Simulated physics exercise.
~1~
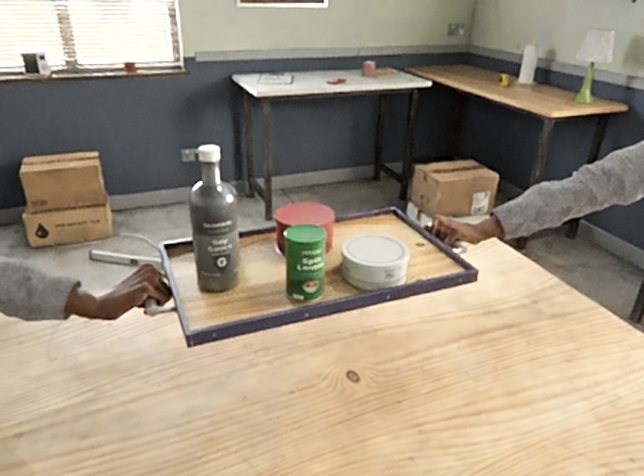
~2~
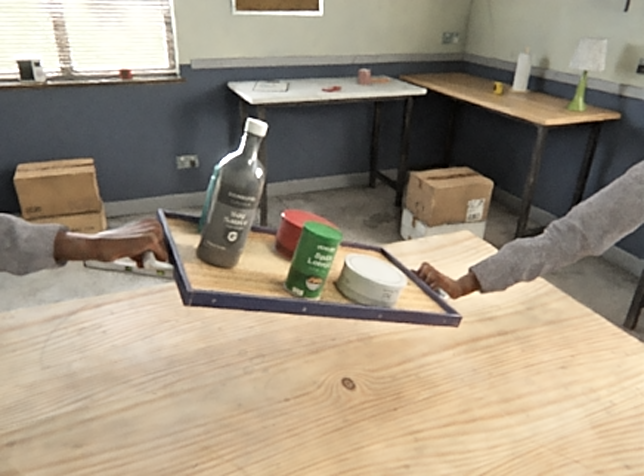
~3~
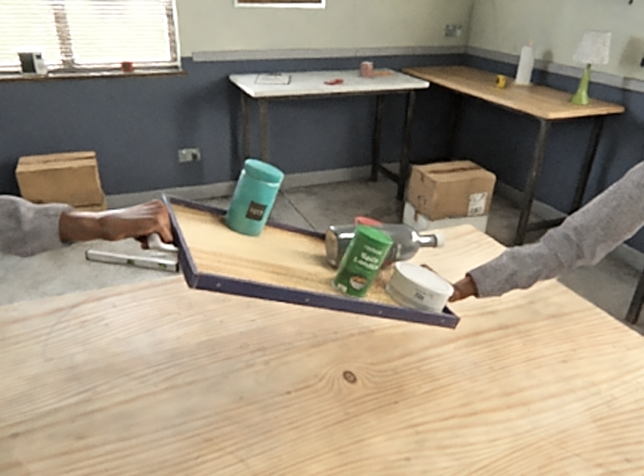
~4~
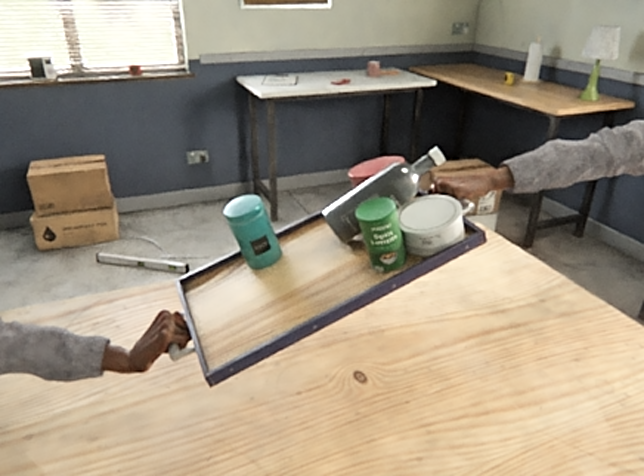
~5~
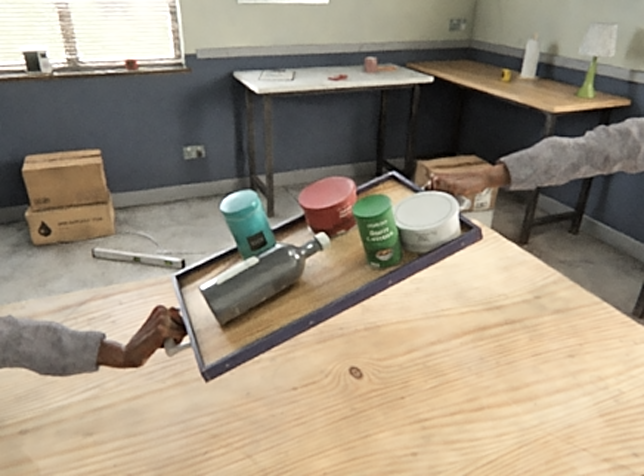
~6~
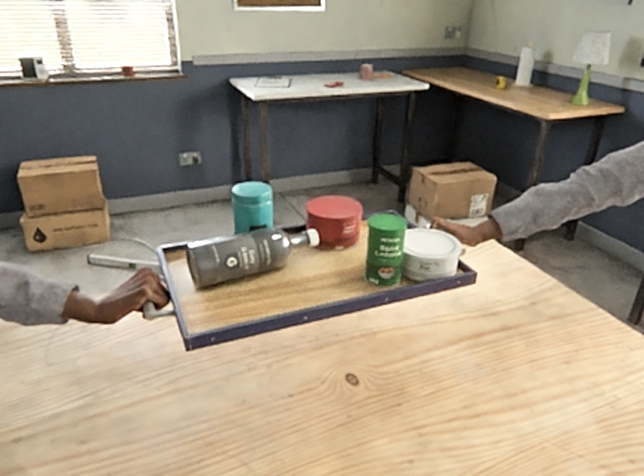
Above a wooden table, two hands tip a tray of containers right, then left, then level, leaving only the grey bottle toppled.
